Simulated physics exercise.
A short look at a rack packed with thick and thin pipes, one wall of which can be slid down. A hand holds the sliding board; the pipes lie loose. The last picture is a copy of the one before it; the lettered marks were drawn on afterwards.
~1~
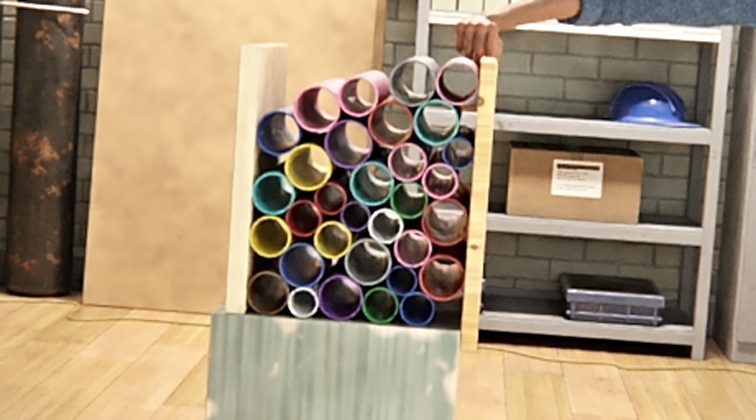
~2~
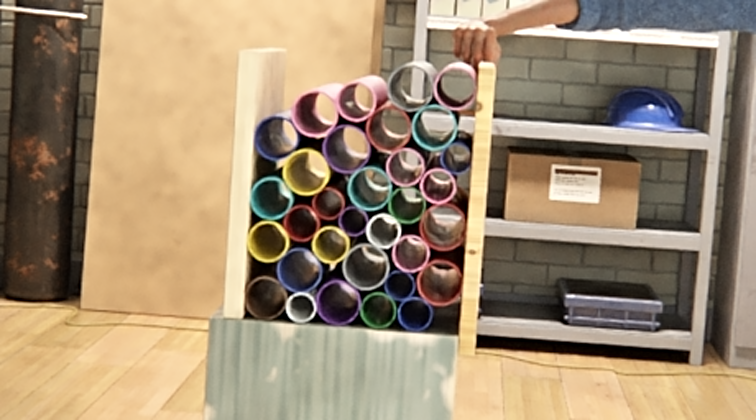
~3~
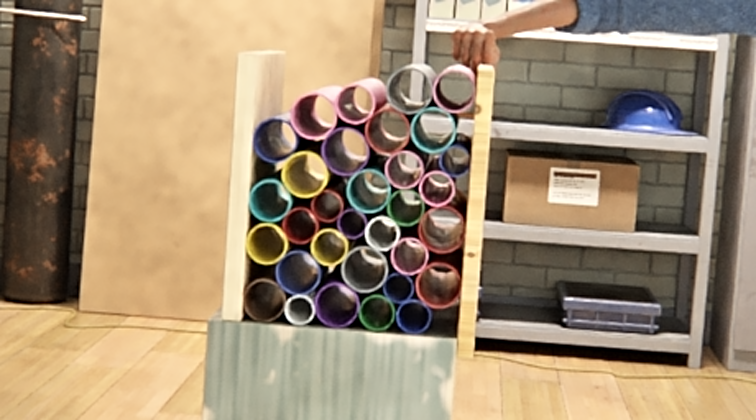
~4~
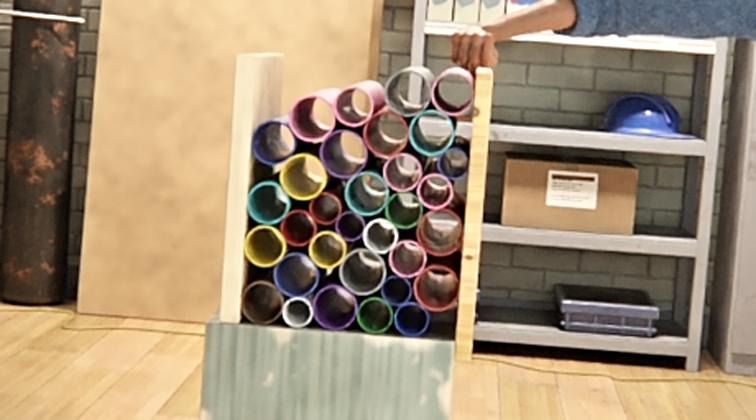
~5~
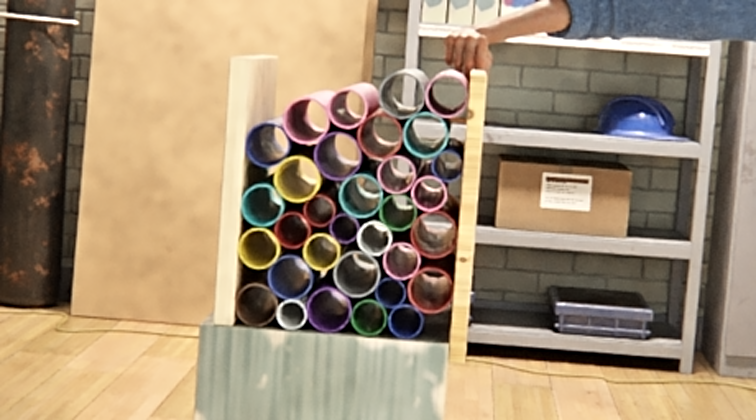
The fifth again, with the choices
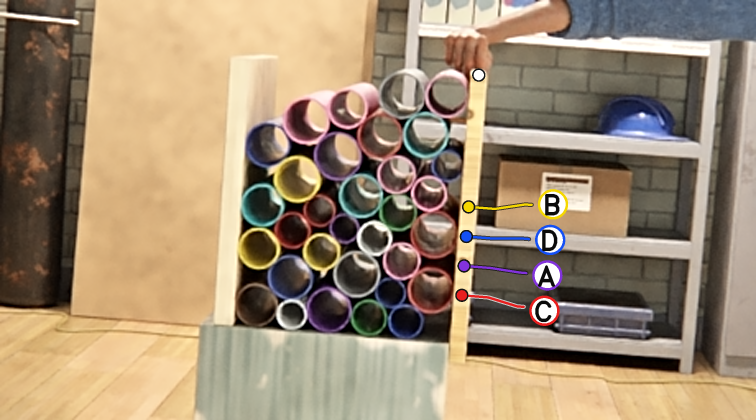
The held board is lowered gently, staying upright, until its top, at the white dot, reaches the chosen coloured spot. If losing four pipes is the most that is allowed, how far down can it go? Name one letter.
Mark B is as low as it can go.
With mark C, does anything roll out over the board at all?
At C: Yes.
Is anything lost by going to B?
At B: Yes.
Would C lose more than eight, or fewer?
More than eight.
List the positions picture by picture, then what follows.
The first picture shows a brown pipe (268, 293); a red pipe (442, 278); a yellow pipe (333, 240).
The second picture shows a yellow pipe (331, 245); a red pipe (302, 223).
The third picture shows a pink pipe (437, 189); a blue pipe (275, 140).
The fourth picture shows a pink pipe (353, 106); side board (474, 203).
The fifth picture shows a brown pipe (256, 305); a red pipe (431, 290); a yellow pipe (322, 252).
On the copy, A at (464, 266); B at (469, 207); C at (462, 296); D at (467, 236); the white dot at (479, 75).
On B. First, top of the board (466, 133).
Then, top of the board (461, 202).
Finally, top of the board (460, 206), four out over the board.
By contrast, A more than four out over the board; C more than four out over the board; D more than four out over the board.
